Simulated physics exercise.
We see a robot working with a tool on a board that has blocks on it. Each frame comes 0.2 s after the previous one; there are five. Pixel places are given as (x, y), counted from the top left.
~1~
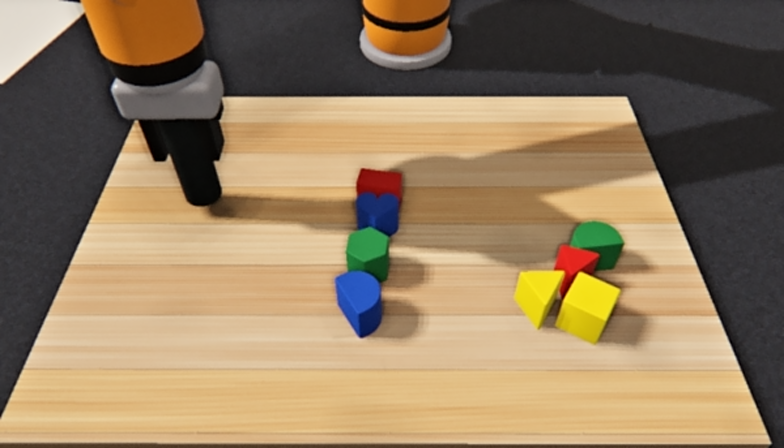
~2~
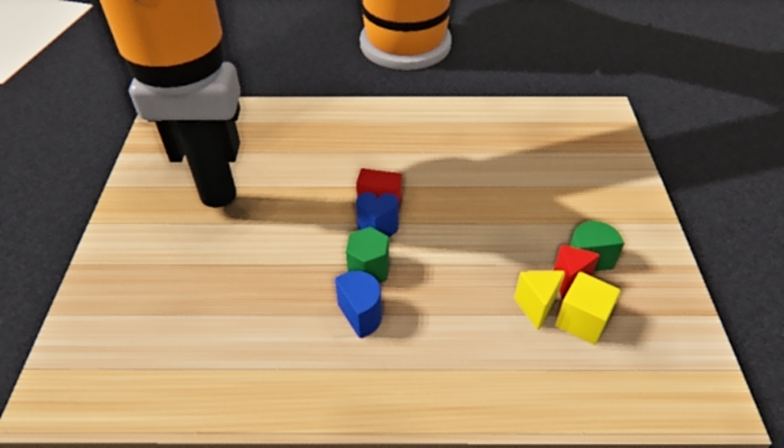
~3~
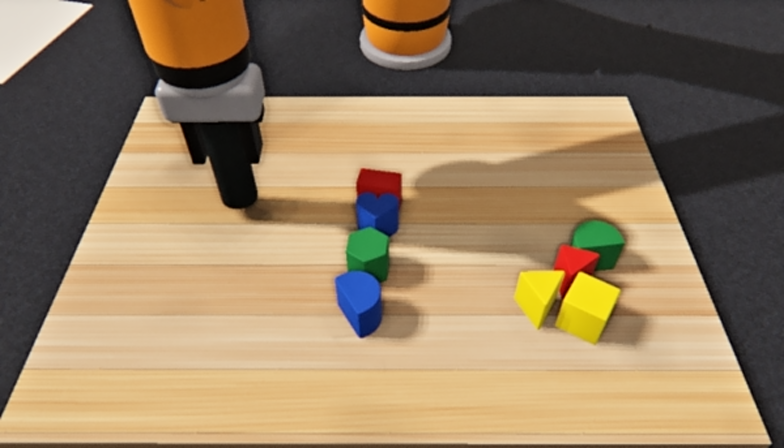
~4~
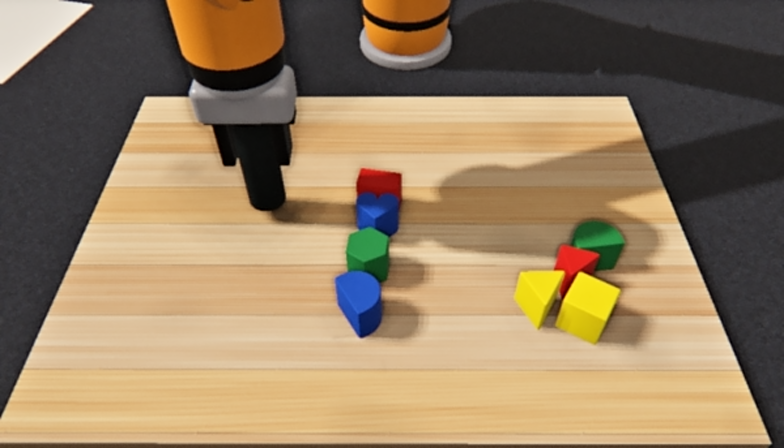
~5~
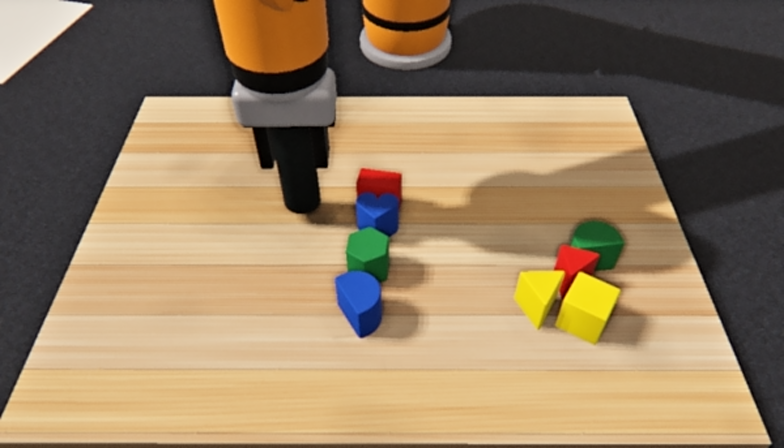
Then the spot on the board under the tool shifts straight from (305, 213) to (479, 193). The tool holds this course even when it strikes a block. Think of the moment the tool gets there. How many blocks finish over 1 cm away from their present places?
I foresee one block being moved.
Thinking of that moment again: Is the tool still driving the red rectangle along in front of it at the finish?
Yes, that is how it ends up.
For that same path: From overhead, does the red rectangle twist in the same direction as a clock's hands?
No
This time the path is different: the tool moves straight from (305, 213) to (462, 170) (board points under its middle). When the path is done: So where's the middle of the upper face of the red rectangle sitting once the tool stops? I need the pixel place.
The answer is (453, 176).
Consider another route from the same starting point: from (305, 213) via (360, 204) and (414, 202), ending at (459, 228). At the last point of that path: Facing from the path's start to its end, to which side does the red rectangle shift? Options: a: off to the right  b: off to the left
Choice b: Off to the left.
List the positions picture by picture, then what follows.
The first picture shows tool tip (204, 194); block tops, green hexagon (367, 243); blue heart block (377, 203); red rectangle (379, 178).
The second picture shows tool (219, 195); blocks unchanged.
The third picture shows tool (240, 197); blocks unchanged.
The fourth picture shows tool (268, 199); blocks unchanged.
The fifth picture shows tool (303, 201); green hexagon (367, 243); blue heart block (377, 203); red rectangle (379, 178).
On the path given first. One third of the way, tool (364, 195); red rectangle (405, 174).
Two thirds of the way, tool (423, 189); blue heart block (380, 204); red rectangle (459, 161), turned 35° anticlockwise.
At the end, tool (481, 182); green hexagon in place; blue heart block (380, 204); red rectangle (509, 147), turned 70° anticlockwise.
